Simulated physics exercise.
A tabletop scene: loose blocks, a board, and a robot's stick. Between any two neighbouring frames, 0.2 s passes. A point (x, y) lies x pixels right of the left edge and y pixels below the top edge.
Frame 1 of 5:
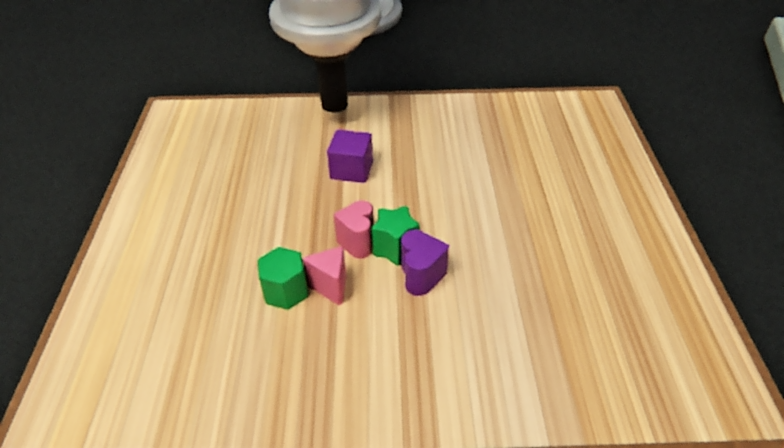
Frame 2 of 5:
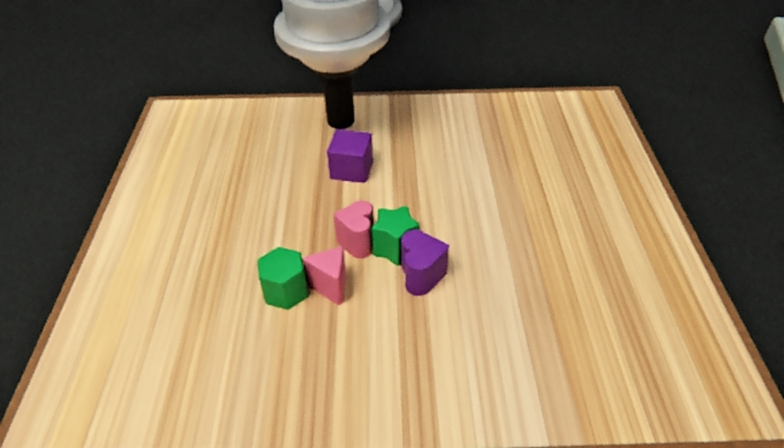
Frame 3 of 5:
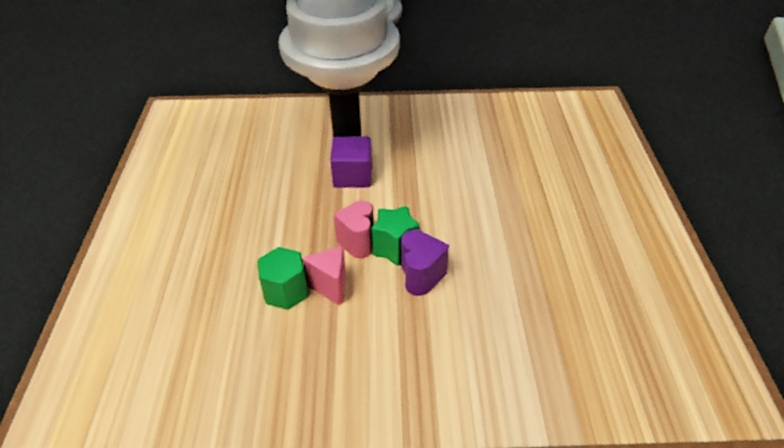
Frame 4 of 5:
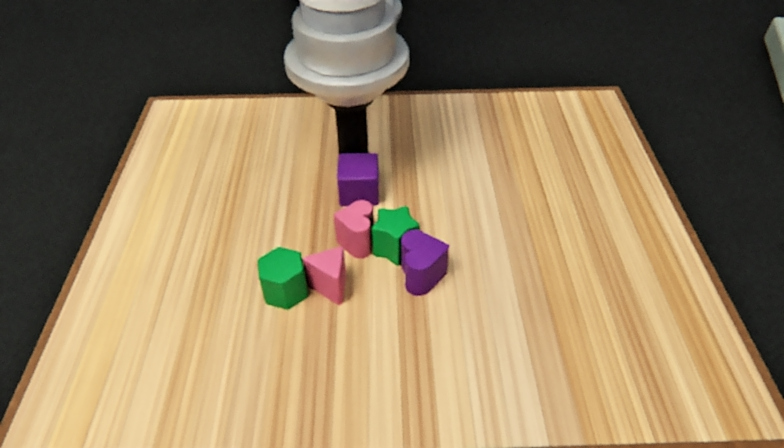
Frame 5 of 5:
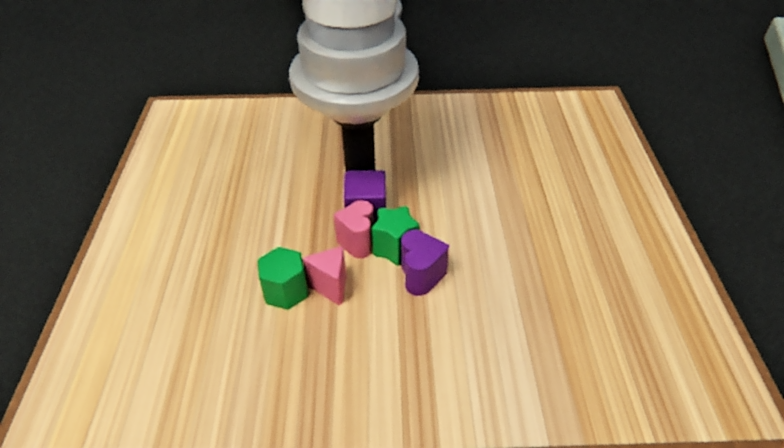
The robot's black stick moved down to the purple square block and pushed it toward the pink heart and green star, while the other blocks on the wooden board stayed still.
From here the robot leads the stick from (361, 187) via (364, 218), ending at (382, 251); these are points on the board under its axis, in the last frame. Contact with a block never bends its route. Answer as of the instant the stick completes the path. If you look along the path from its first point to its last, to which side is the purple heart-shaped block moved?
Towards the left-hand side.
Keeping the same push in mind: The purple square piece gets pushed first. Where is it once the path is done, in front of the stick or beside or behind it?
It rides in front to the end.
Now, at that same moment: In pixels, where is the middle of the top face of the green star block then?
That would be at about pixel (416, 285).
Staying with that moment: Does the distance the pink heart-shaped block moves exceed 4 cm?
I'd say yes.
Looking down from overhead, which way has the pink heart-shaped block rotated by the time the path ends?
Turns clockwise.
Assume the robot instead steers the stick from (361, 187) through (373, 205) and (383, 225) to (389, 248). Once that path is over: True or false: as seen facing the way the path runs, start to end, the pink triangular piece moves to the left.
That claim is false.
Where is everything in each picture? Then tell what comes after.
In the first frame, stick's lower end (335, 105); pink heart-shaped block (356, 214); purple square piece (350, 142); green star block (395, 220); purple heart-shaped block (422, 248).
In the second frame, stick (341, 121); blocks still.
In the third frame, stick (347, 137); purple square piece (351, 147).
In the fourth frame, stick (354, 153); purple square piece (358, 165).
In the fifth frame, stick (360, 170); pink heart-shaped block (356, 214); purple square piece (365, 183); green star block (395, 220); purple heart-shaped block (422, 248).
On the path given first. Halfway along, stick (364, 202); pink heart-shaped block (360, 249), turned 25° clockwise; purple square piece (373, 217), turned 10° anticlockwise; green star block (404, 243); purple heart-shaped block (441, 265), turned 25° anticlockwise.
At the end, stick (381, 234); pink heart-shaped block (362, 285), turned 40° clockwise; purple square piece (385, 253); green star block (416, 285), turned 25° anticlockwise; purple heart-shaped block (468, 286), turned 75° anticlockwise.
